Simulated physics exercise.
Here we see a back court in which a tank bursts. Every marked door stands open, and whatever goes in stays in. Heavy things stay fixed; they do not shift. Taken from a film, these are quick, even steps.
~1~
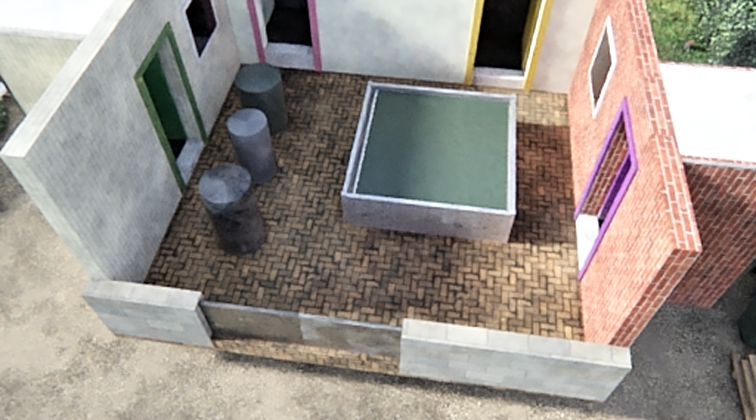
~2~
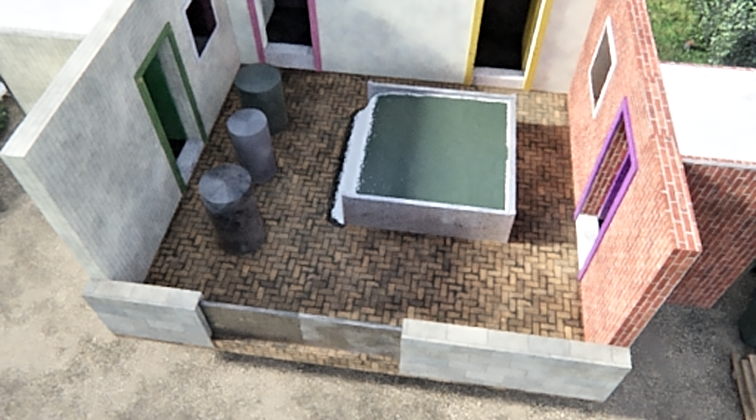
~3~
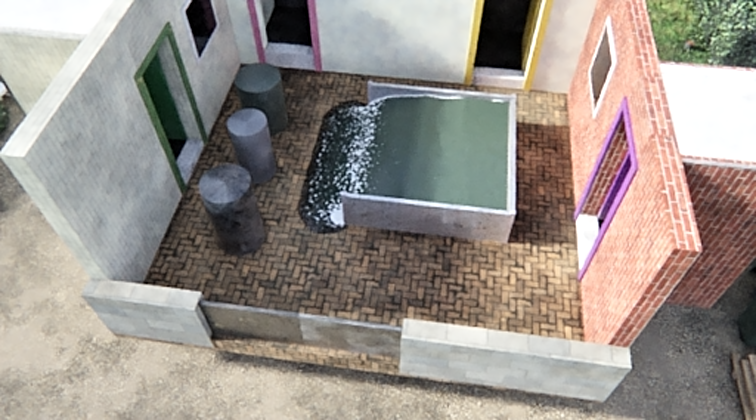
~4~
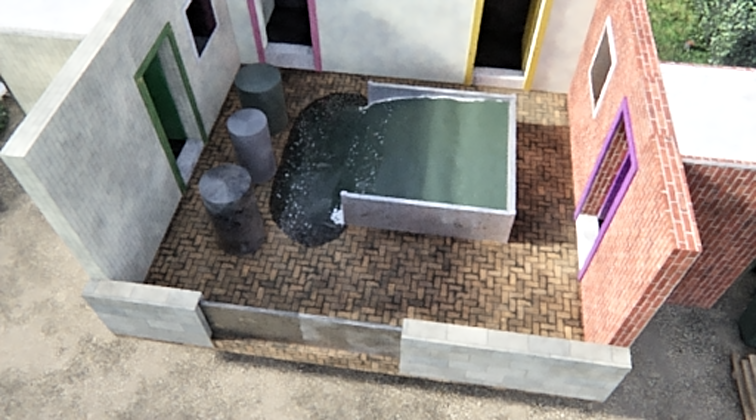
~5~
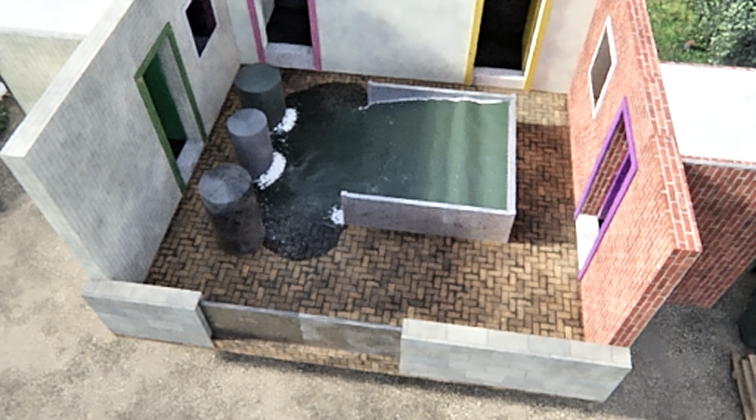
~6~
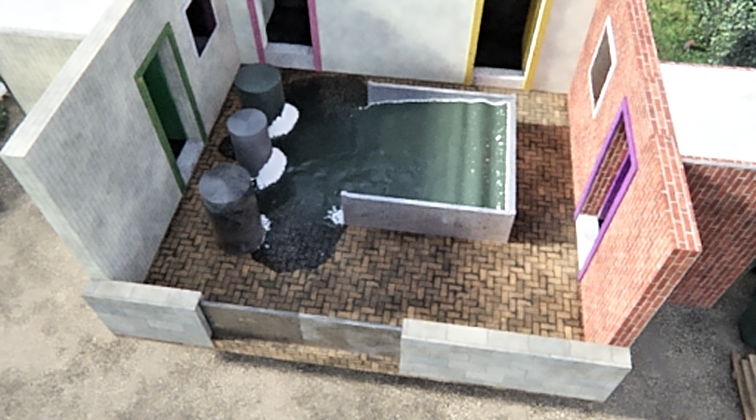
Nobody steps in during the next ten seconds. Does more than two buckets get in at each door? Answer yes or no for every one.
Pink door: No, yellow door: No, green door: Yes, purple door: No.
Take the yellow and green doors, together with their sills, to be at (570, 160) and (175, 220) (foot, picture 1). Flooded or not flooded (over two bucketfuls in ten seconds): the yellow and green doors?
Yellow: Falls short. Green: Exceeds the limit.
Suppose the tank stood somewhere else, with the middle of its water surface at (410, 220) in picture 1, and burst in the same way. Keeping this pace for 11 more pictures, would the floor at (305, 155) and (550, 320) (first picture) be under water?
Point 1: Soaked through; point 2: Not wet.
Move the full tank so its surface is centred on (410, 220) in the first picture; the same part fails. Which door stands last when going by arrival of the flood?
It is the one in purple.
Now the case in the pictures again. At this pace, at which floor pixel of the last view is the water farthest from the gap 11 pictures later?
Farthest reach: About (132, 310).
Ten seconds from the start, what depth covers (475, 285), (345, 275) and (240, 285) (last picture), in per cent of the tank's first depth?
20, 14, 14 %.
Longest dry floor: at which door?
The door marked purple.
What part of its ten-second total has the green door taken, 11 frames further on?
Roughly 35 per cent.
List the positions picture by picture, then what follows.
The water tank at (434, 146) is whole and still, in the first picture.
Water pours out at (361, 156) and has run to a hidden place, in the second picture.
The front is at (352, 104), out from the gap at (361, 157), in the third picture.
The front is at (301, 237), out from the gap at (361, 158), in the fourth picture.
Water pours out at (361, 158) and has run to (266, 240), in the fifth picture.
Water pours out at (361, 158) and has run to a hidden place, in the sixth picture.
A moment on, water covers 35 % of the floor; the pink door wet at the sill, nothing in, the yellow door not reached, the green door under two buckets in, the purple door not reached.
Next, water covers 45 % of the floor; the pink door wet at the sill, nothing in, the yellow door not reached, the green door over two buckets in, the purple door not reached.
Then, water covers 60 % of the floor; the pink door wet at the sill, nothing in, the yellow door not reached, the green door far over two buckets in, the purple door not reached.
Later, water covers 90 % of the floor; the pink door wet at the sill, nothing in, the yellow door wet at the sill, nothing in, the green door far over two buckets in, the purple door wet at the sill, nothing in.
In the end, water covers 95 % of the floor; the pink door wet at the sill, nothing in, the yellow door wet at the sill, nothing in, the green door far over two buckets in, the purple door wet at the sill, nothing in.
